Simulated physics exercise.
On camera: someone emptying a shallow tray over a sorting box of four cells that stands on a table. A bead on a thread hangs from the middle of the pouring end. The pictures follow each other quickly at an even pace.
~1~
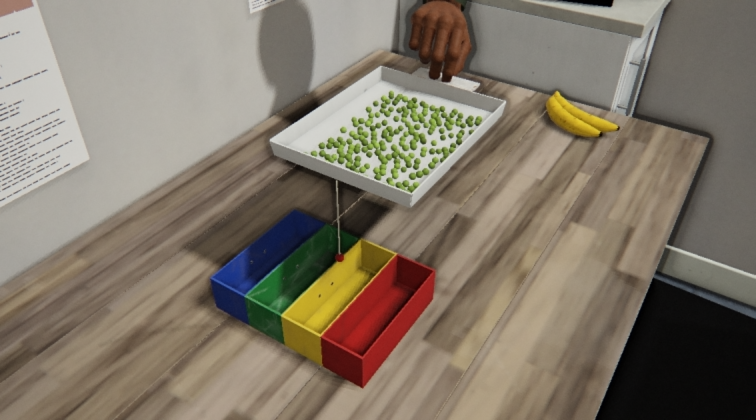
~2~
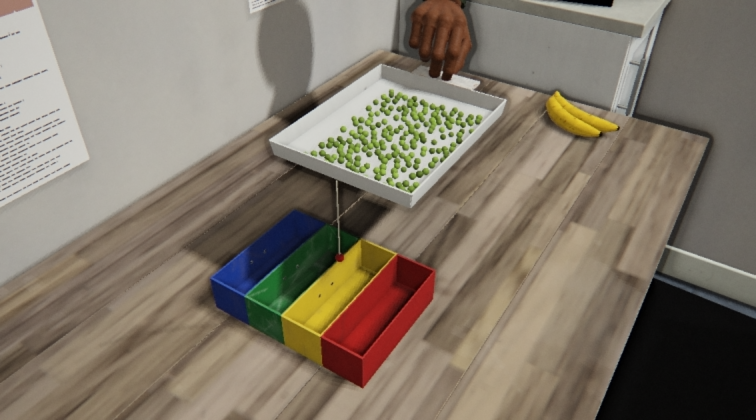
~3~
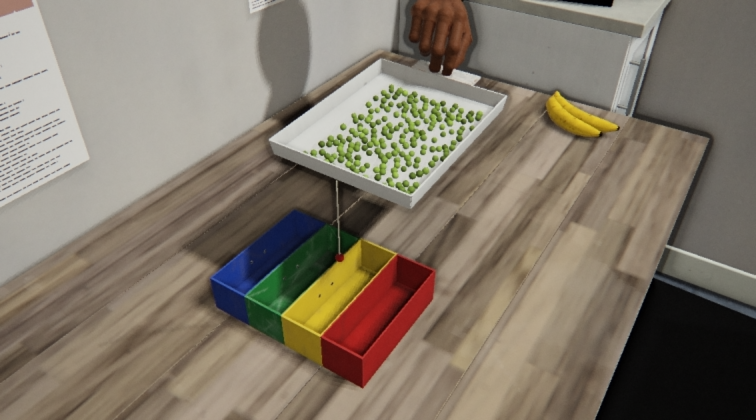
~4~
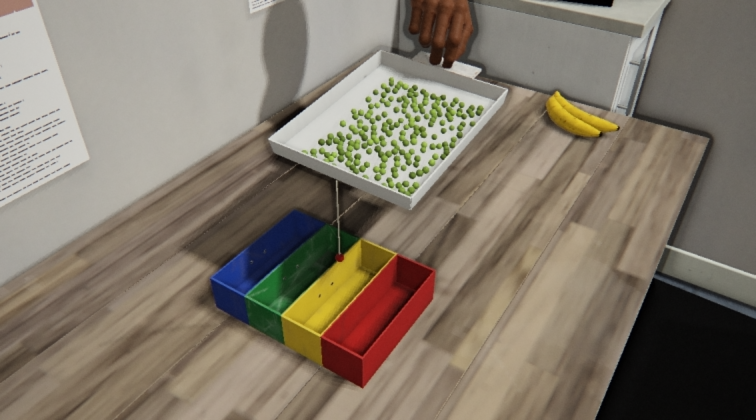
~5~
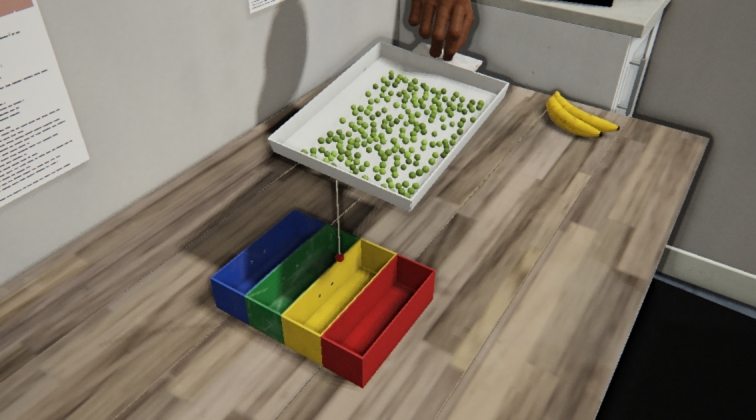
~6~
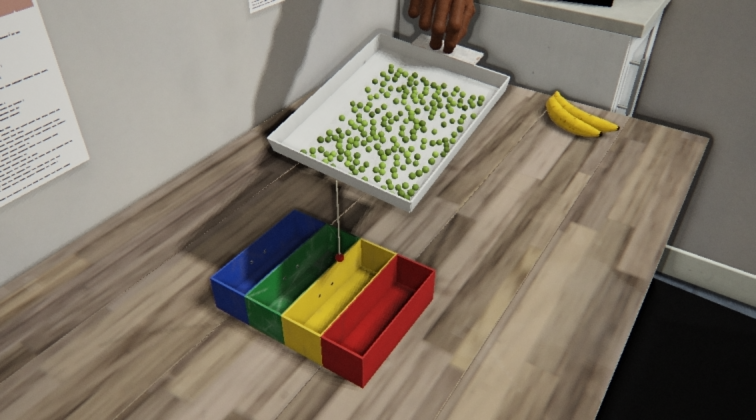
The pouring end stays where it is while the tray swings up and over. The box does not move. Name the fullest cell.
Most goes to the red cell.
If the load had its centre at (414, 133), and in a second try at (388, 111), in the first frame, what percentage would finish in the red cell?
The first gives 70 %, the second 70 %.
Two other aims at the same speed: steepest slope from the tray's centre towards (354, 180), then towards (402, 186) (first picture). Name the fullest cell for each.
First the red cell, then the red cell.
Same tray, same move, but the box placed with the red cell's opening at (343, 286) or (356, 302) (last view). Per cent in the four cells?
About 10 and 30 per cent.
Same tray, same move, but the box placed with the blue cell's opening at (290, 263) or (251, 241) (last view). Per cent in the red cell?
The first gives 60 %, the second 20 %.
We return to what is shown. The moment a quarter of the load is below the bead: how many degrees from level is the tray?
At about 100°.
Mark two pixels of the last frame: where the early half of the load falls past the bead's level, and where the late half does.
Early half (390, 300), late half (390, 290).
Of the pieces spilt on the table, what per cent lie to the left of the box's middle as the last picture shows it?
Some 10 per cent.
Soon, tray tipped steeply; nearly all on the tray; a stray few in the red cell.
A while on, tray tipped right over; nearly all on the tray; a stray few in the red cell; a small part falling or outside the box.
Towards the end, tray tipped past a quarter turn; about two thirds in the red cell; a small part in the yellow cell; a stray few in the green cell; about a quarter falling or outside the box.
Finally, tray tipped past a quarter turn; about two thirds in the red cell; a small part in the yellow cell; a stray few in the green cell; none in the blue cell; about a quarter outside the box.
